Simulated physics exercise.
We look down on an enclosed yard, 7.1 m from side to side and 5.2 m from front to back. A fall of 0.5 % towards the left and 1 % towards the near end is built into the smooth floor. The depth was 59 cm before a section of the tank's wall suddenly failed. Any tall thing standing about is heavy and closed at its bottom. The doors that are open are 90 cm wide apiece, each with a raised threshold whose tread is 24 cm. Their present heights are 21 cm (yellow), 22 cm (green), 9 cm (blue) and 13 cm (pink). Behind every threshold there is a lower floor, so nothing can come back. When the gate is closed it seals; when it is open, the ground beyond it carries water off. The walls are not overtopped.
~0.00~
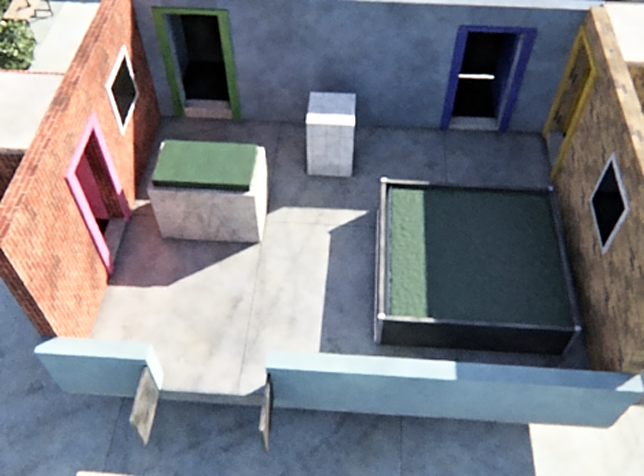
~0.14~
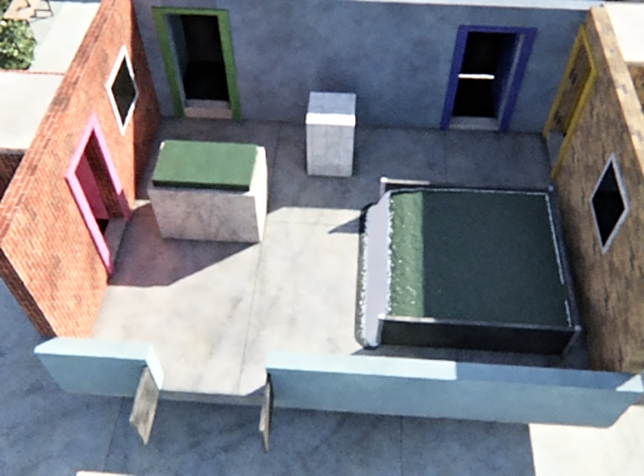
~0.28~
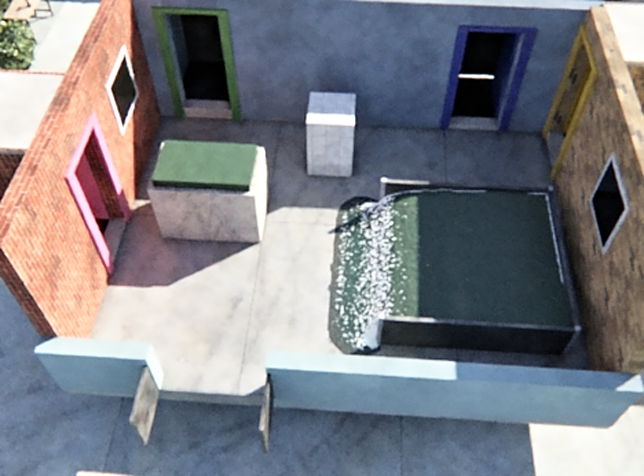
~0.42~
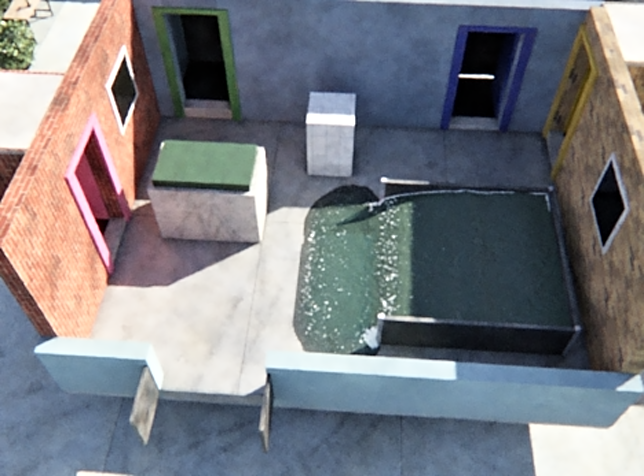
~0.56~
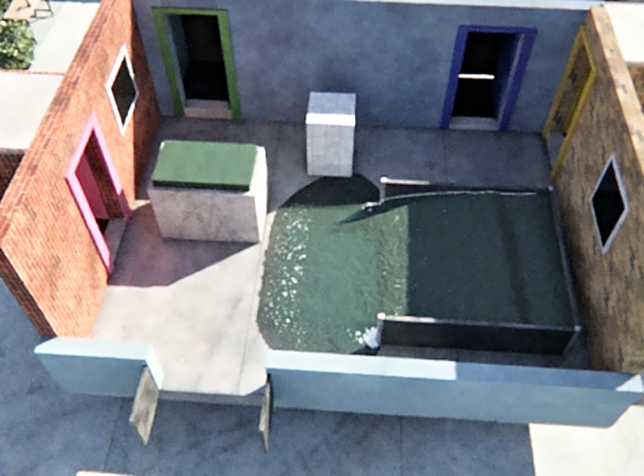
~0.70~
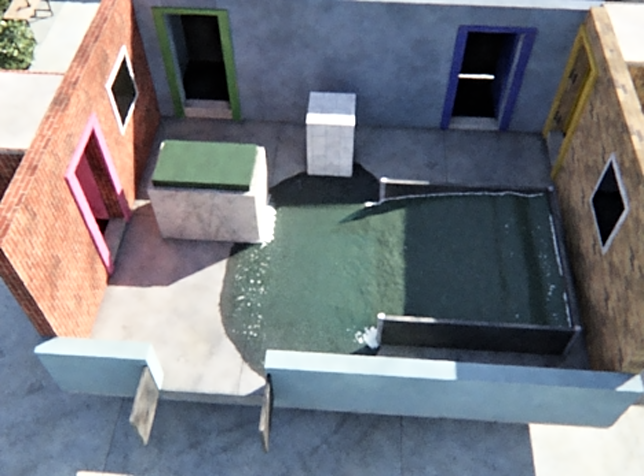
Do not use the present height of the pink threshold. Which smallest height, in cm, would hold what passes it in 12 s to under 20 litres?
It would have to be roughly 23 cm high.
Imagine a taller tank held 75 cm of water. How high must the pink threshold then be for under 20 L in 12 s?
About 31 cm.
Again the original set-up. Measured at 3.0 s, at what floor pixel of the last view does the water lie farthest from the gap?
The farthest wet point is roughly at (161, 121) in the last view.
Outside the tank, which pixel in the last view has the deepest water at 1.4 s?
Near (269, 234).
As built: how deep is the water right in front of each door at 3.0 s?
Lab note, cm: Yellow 0; green 13; blue 0; pink 25.
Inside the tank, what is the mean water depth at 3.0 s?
It averages close to 17 centimetres.
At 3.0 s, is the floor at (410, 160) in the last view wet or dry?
At that moment it's not yet touched.
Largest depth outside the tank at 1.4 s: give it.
Max depth: Near 38 cm.
After 1.4 s water covers 45 % of the floor, deepest (38 cm) near (269, 234); 13 cm at the pink door, 0 litres in over its 13 cm threshold.
After 3.0 s water covers 60 % of the floor, deepest (41 cm) near (119, 370); 25 cm at the pink door, 75 litres in over its 13 cm threshold.
After 12.0 s water covers 95 % of the floor, deepest (14 cm) near (457, 392); 7 cm at the pink door, 170 litres in over its 13 cm threshold.
At the pink door as built, the water arrived by 1.3 s and peaked near 25 cm at 3.2 s.
With a threshold of 20.5 cm, 41 litres would have come in within the 12 s; with 27.5 cm, 4 litres. So under 20 litres takes about 23 cm.
